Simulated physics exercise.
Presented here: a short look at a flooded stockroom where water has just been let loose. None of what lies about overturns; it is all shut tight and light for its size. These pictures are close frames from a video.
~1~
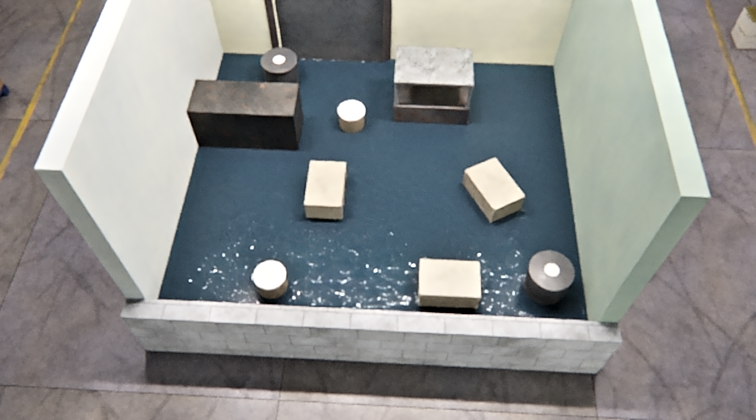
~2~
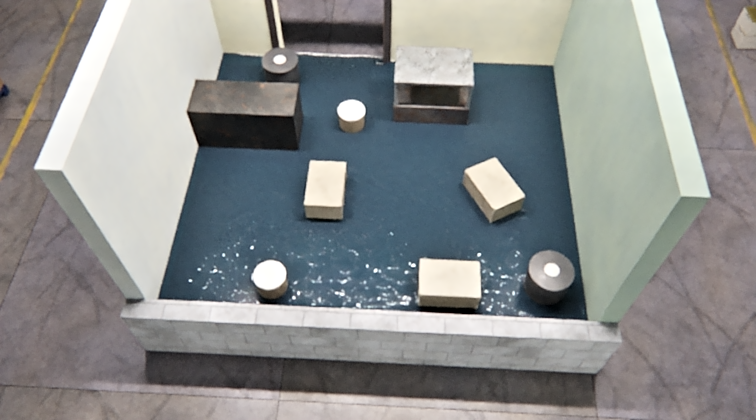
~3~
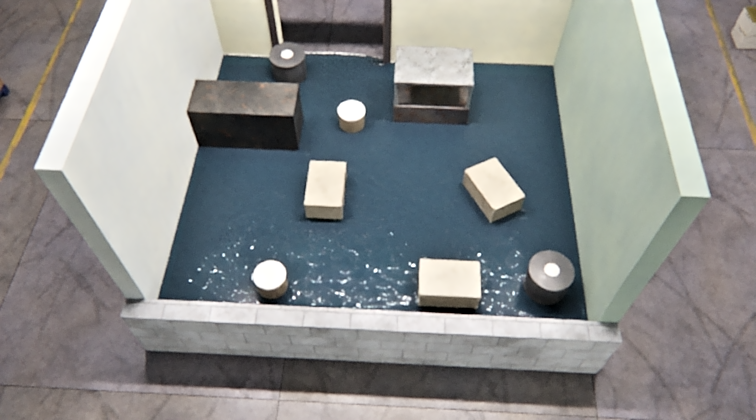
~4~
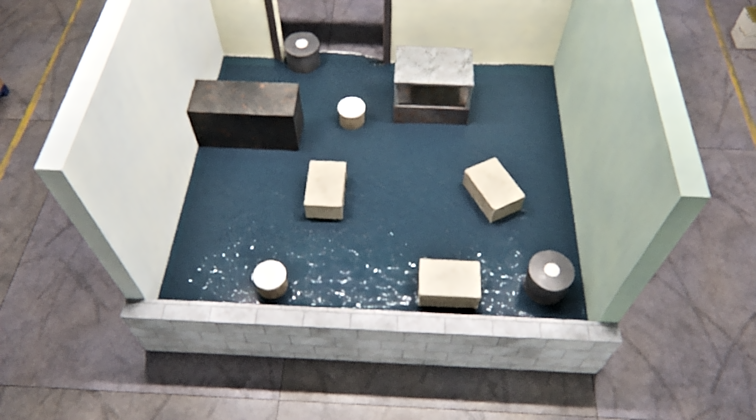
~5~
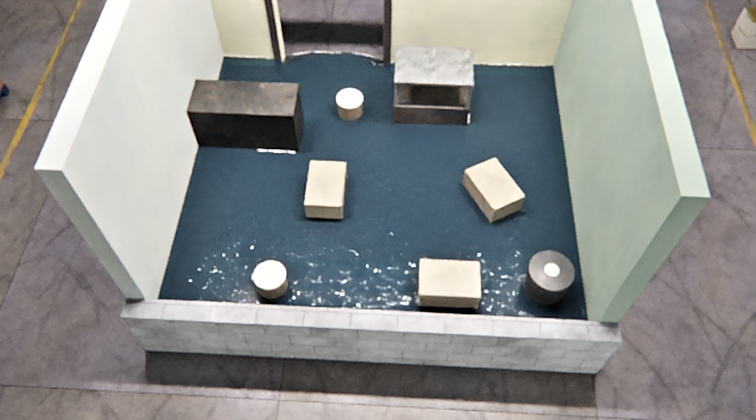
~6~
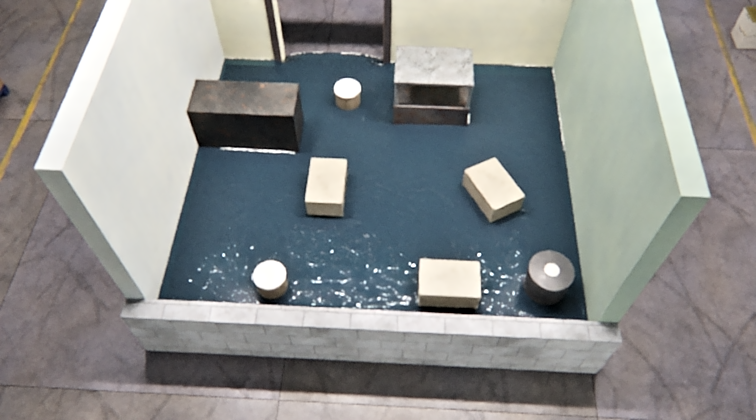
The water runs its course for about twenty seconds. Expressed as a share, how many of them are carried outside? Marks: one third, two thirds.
The share is one third to two thirds.
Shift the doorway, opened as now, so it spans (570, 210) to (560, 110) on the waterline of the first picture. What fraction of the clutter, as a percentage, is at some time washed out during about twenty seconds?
Some 70 per cent of the things, roughly.
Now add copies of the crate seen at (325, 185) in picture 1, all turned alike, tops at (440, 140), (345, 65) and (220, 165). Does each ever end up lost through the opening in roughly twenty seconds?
As listed: Out, yes, out.
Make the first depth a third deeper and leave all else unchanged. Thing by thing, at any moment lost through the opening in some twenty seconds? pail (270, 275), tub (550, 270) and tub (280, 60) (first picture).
So, in the listed order, they end up not lost, not lost and flushed out.
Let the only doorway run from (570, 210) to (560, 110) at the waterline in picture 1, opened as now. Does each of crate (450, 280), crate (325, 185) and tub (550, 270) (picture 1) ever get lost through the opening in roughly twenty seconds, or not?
Same order as asked: Exits, exits, exits.
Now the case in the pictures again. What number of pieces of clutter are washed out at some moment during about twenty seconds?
3.
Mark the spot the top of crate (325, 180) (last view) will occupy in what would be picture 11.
(335, 140).
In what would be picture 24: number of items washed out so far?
I make it 3.
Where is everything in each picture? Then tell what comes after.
In the first frame, a pail at (351, 110), afloat; a crate at (325, 183) floats; 0 of 7 have shifted.
In the second frame, a pail at (351, 110), afloat; a crate at (325, 183) floats; 0 of 7 have shifted.
In the third frame, a pail at (351, 110), afloat; a crate at (325, 183) floats; 1 of 7 have shifted.
In the fourth frame, a pail at (352, 107), afloat, close to its start; a crate at (325, 183), afloat; 2 of 7 have shifted.
In the fifth frame, a pail at (350, 98), afloat, close to its start; a crate at (326, 183), afloat; 2 of 7 have shifted.
In the sixth frame, a pail at (347, 88) floats, a stride from its start; a crate at (326, 180), afloat, close to its start; 3 of 7 have shifted.
A moment on, 2 of 7 are out; 5 afloat.
Next, 3 of 7 are out; 4 afloat.
Later, 3 of 7 are out; 4 afloat.
In the end, 3 of 7 are out; 4 afloat.
